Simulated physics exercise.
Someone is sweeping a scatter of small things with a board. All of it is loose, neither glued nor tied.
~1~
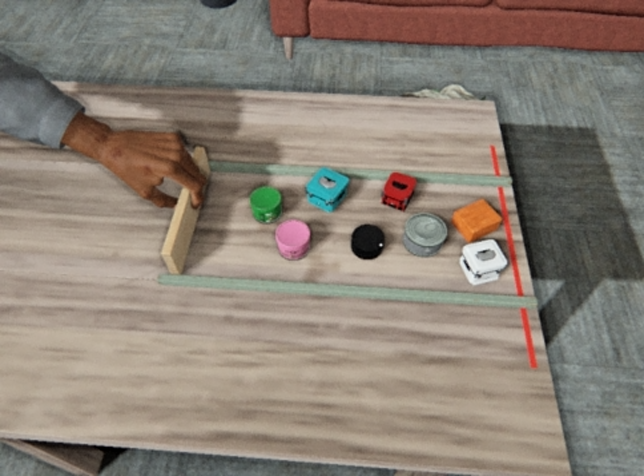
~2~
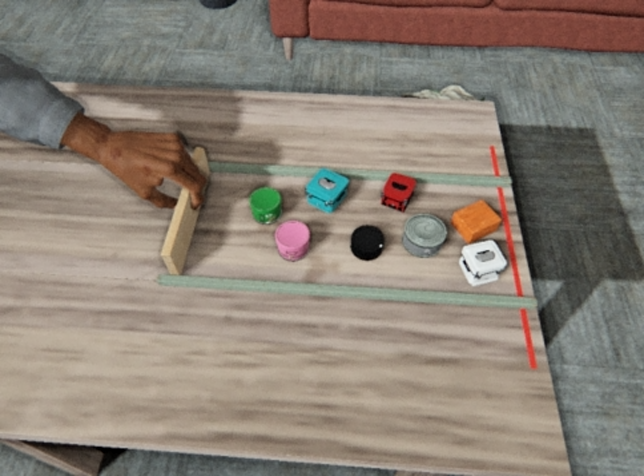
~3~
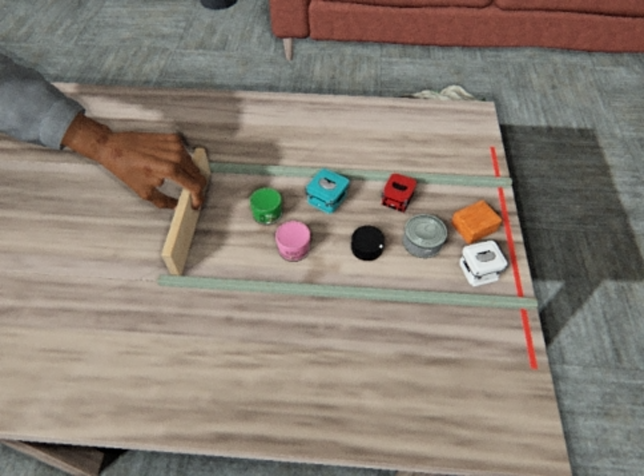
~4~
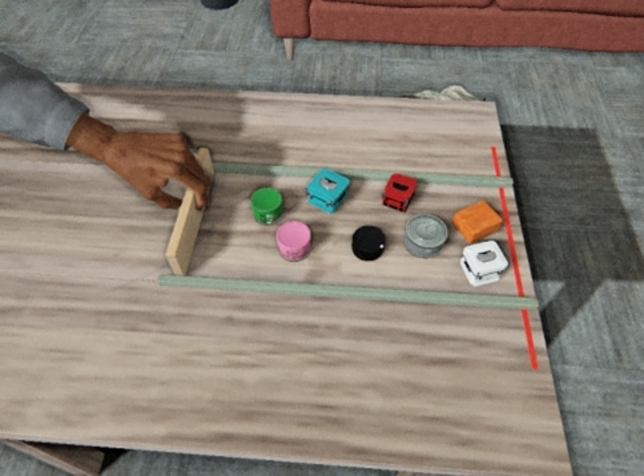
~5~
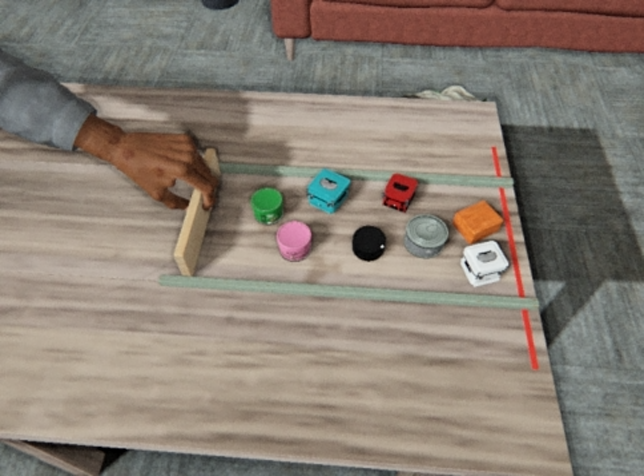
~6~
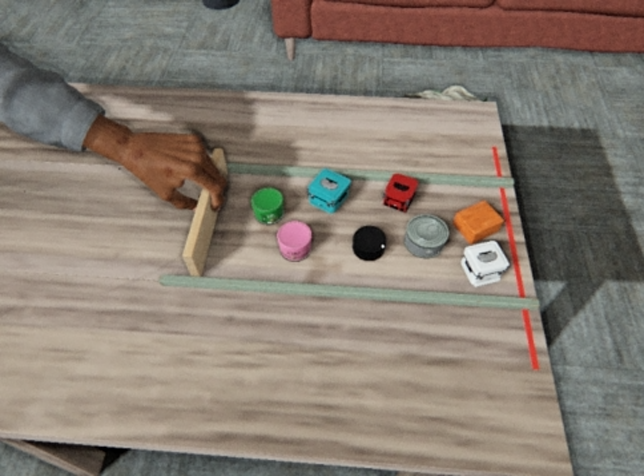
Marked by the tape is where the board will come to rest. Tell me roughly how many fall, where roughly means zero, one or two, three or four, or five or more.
Roughly, five or more fall.
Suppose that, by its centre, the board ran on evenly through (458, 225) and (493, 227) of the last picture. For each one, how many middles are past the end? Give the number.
That gives counts of 1 and 5, in that order.
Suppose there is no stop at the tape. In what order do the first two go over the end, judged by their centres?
Going earliest first, it's the orange block and after it the grey pot.
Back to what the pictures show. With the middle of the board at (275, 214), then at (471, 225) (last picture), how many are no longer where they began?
First 1, then 8.
Early on, none off yet; orange block at rest near (478, 222); white case at rest near (483, 264); grey pot at rest near (426, 236).
A while later, none off yet; orange block travelled about its own width near (509, 211); white case at rest near (485, 266); grey pot travelled about its own width near (480, 225).
Finally, the number that fall off is five or more; lost, green tin, pink tin, turquoise case, black lid, red case, grey pot, white case and orange block.
